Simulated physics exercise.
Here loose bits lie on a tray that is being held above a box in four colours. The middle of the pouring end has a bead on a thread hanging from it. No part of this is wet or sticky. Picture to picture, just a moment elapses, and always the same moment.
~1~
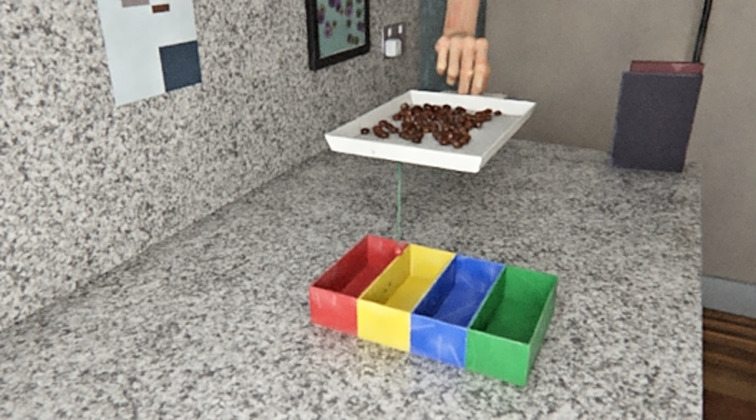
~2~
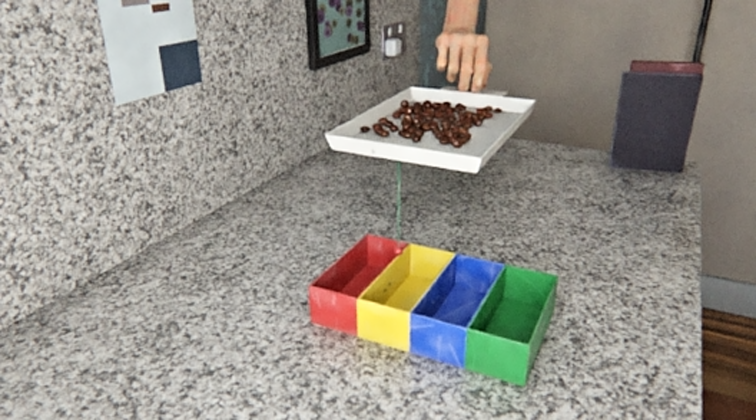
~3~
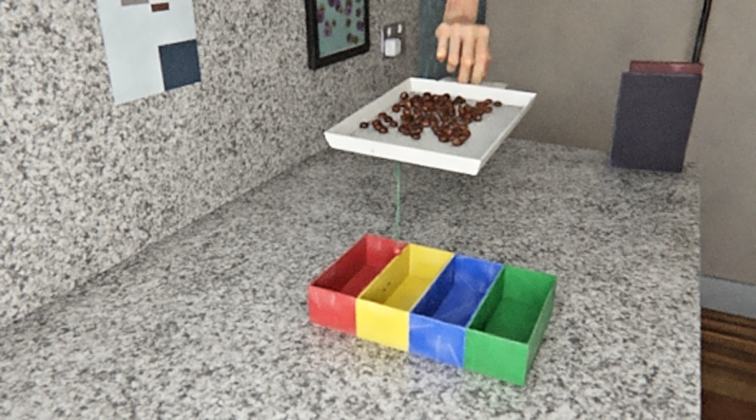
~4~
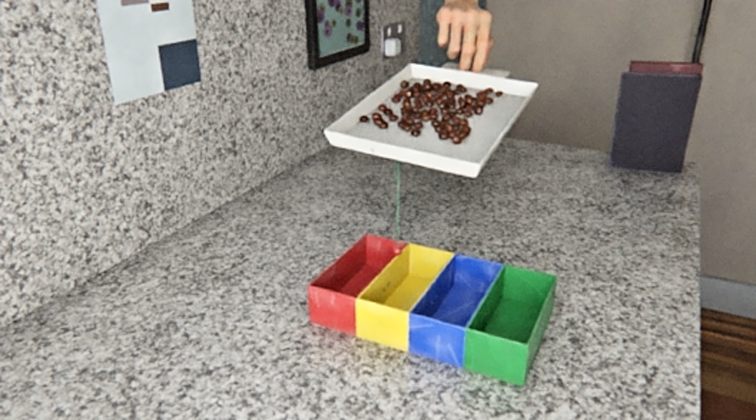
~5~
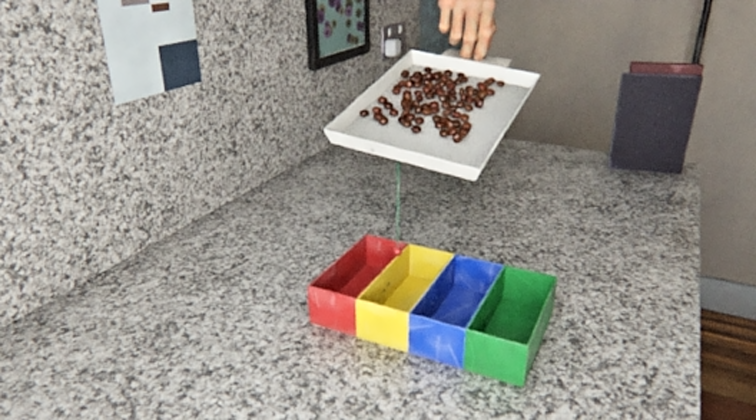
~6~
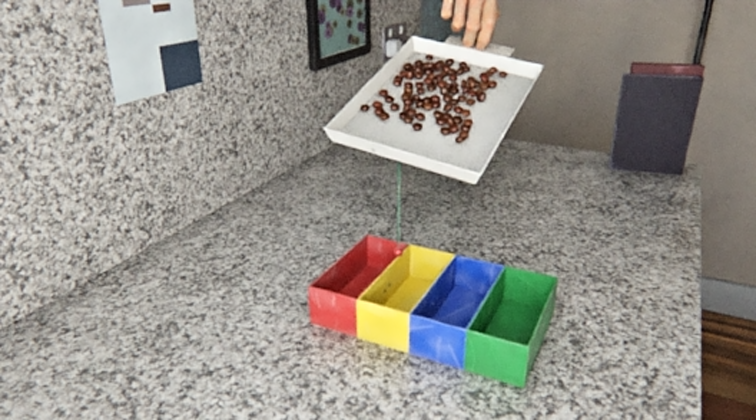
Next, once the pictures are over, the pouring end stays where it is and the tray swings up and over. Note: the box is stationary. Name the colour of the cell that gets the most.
It is the blue one.
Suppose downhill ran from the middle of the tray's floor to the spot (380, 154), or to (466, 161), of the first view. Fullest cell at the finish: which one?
The red cell, then that blue cell.
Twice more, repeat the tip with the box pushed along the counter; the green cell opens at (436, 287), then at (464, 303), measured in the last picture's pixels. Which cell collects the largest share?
First: That green cell. Second: The green one.
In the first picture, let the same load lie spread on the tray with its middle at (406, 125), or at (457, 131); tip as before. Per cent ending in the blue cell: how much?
Roughly 80 % and then 80 %.
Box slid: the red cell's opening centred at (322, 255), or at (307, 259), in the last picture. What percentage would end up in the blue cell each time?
10, then 10 %.
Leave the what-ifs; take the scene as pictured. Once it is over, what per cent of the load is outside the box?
Close to 0 percent, I reckon.
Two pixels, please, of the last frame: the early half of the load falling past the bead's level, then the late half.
Starting near (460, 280), moving on to near (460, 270).
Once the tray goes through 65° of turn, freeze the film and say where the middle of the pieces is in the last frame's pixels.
In the last view, the load is centred near (454, 177).
Shortly afterwards, tray tipped steeply; the bulk on the tray; near a quarter falling or outside the box.
Next, tray tipped past a quarter turn; a little on the tray; near two thirds in the blue cell; a little in the yellow cell; a little in the green cell; a little falling or outside the box.
Some moments later, tray tipped past a quarter turn; the bulk in the blue cell; a little in the yellow cell; a little in the green cell.
In the end, tray tipped past a quarter turn; the bulk in the blue cell; a little in the yellow cell; a little in the green cell; none at all in the red cell.
